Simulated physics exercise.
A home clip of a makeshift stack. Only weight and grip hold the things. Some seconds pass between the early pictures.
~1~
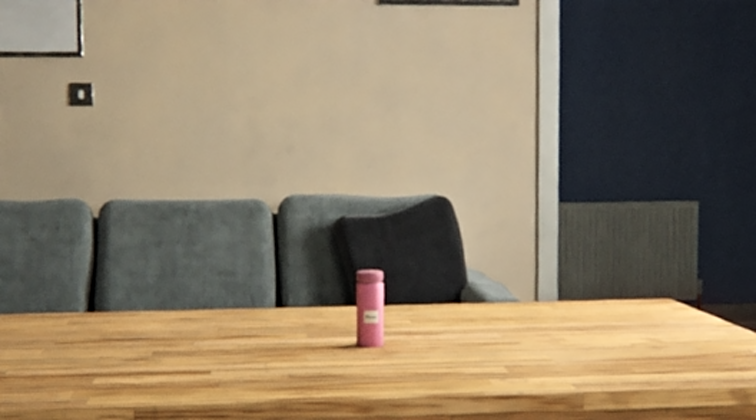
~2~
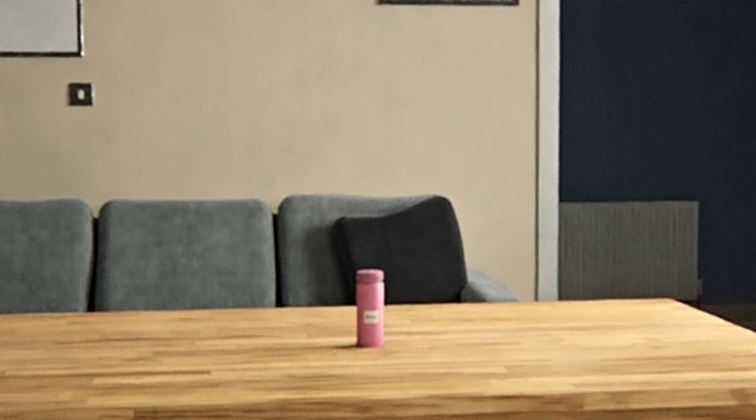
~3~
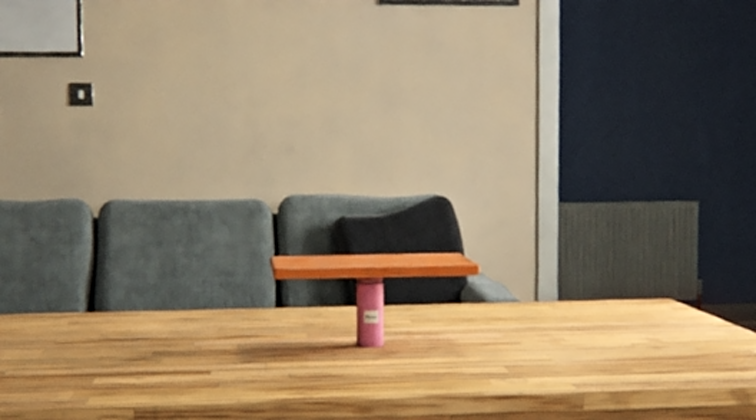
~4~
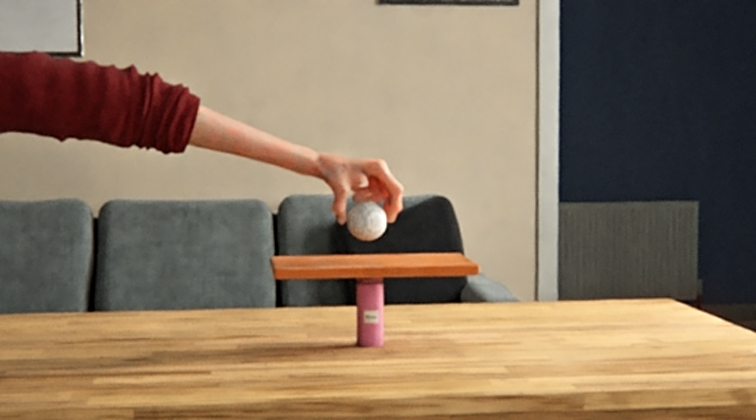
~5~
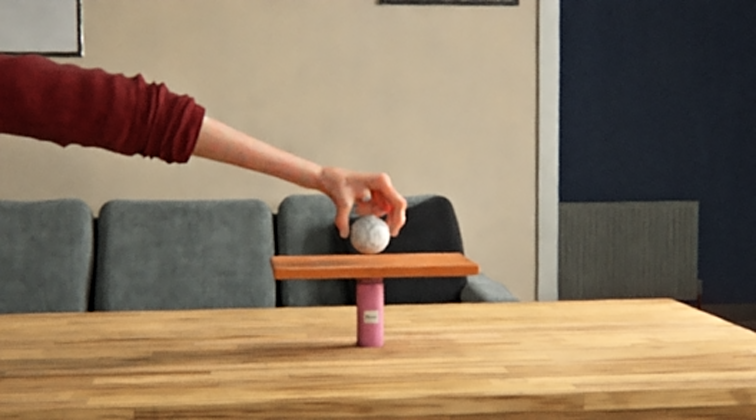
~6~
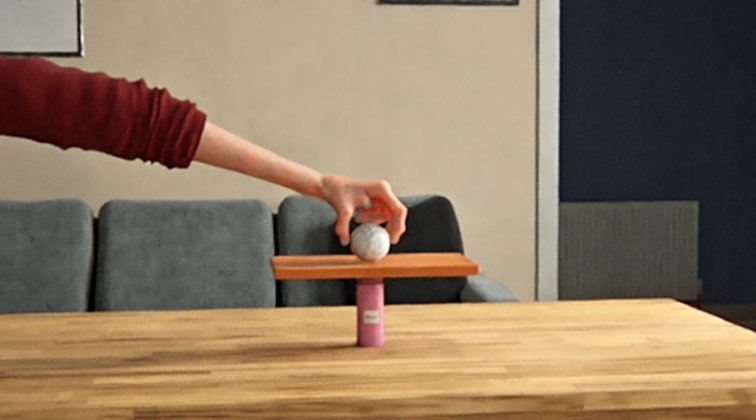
A round white object, held by a hand in a dark red sleeve reaching from the left, moves above a wooden table seen from the front in a room with grey seats. At first only a pink bottle stands mid-table, then a flat orange slab lies across its top. The fingers lower the white object slightly onto the slab's middle and keep holding it, while the camera stays still.
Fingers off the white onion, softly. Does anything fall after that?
The stack stays up.
Then, 0.20 s after the last picture, nothing has stirred.
Then, 0.50 s after the last picture, white onion resting near (370, 243).
At rest, all 3 in place. Seen from the same camera at the end, white onion near (370, 243). The stack keeps its balance.
